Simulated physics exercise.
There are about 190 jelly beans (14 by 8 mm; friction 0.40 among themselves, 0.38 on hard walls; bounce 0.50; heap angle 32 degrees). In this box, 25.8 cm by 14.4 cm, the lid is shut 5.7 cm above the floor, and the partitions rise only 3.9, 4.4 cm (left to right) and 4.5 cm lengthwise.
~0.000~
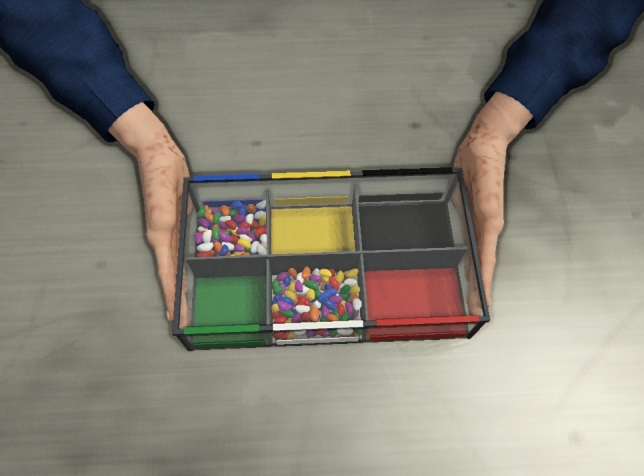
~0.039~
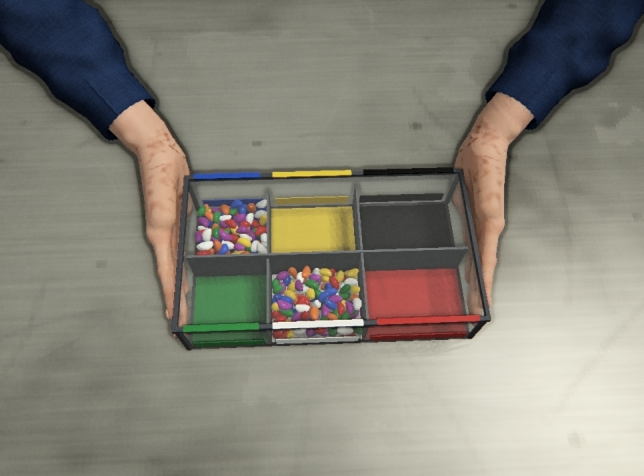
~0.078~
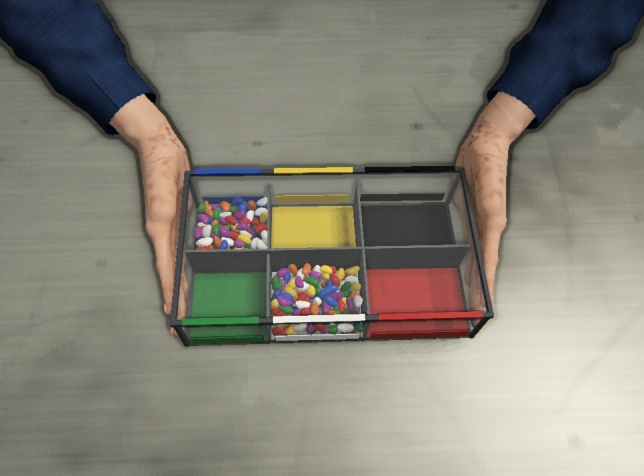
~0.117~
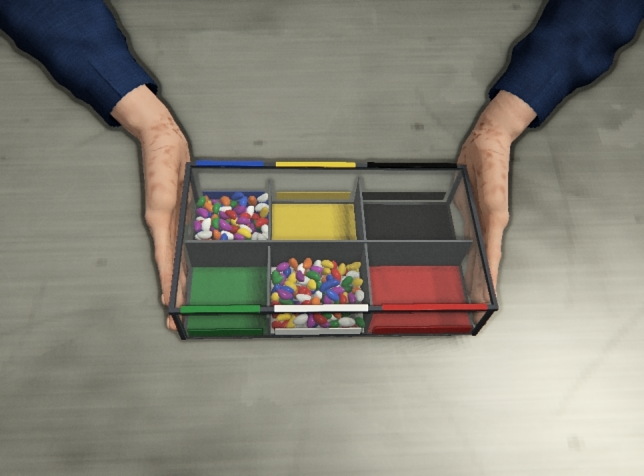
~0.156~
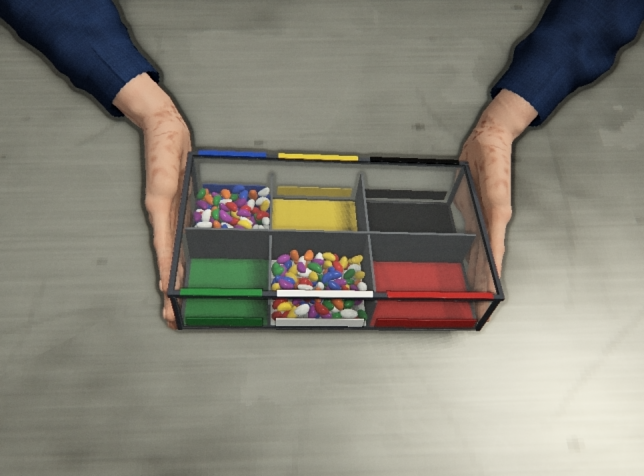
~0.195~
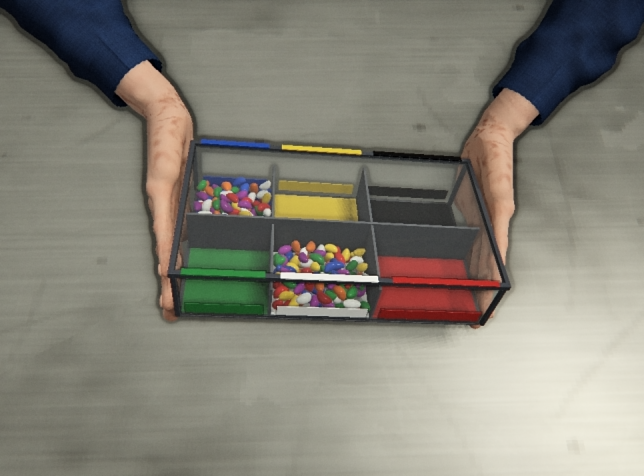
In this clip, two hands hold a clear, six-compartment box with colorful jelly beans in the blue and white sections, then tilt it modestly toward the back right, raising its front edge while the beans stay in those sections.
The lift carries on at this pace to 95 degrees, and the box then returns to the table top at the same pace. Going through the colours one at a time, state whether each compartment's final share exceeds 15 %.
In order: Red: It'll probably finish at or short of fifteen percent of the pieces. Blue: It'll probably finish past fifteen percent of the pieces. Green: It'll probably finish at or short of fifteen percent of the pieces. Yellow: It'll probably finish at or short of fifteen percent of the pieces. White: It'll probably finish past fifteen percent of the pieces. Black: It'll probably finish at or short of fifteen percent of the pieces.
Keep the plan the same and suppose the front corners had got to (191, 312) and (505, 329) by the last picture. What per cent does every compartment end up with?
Red 15; blue 15; green 0; yellow 15; white 50; black 5.
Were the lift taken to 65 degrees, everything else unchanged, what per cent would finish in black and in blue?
Shares: Black 0 and blue 45, in per cent.
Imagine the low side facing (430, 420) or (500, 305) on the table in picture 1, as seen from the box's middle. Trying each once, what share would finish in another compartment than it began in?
Estimate: Some 15 % and some 40 % respectively.
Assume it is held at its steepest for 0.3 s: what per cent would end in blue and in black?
In that case blue keeps 45% and black keeps 5%.
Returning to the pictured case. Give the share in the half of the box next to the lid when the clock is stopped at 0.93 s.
Close to 50 in a hundred.
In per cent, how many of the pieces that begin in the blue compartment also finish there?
Something like 90 in a hundred.
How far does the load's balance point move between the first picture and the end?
It shifts by roughly 2.5 cm.
Then, at 0.93 s, tilt 95 degrees; blue 45 %, yellow 5 %, white 45 %.
After 1.43 s, tilt 41 degrees; blue 45 %, yellow 10 %, white 45 %, black 5 %.
After 1.99 s, tilt 0 degrees; blue 45 %, yellow 10 %, white 45 %, black 5 %.
At rest (2.4 s), red 0 %, blue 45 %, green 0 %, yellow 10 %, white 45 %, black 5 %.
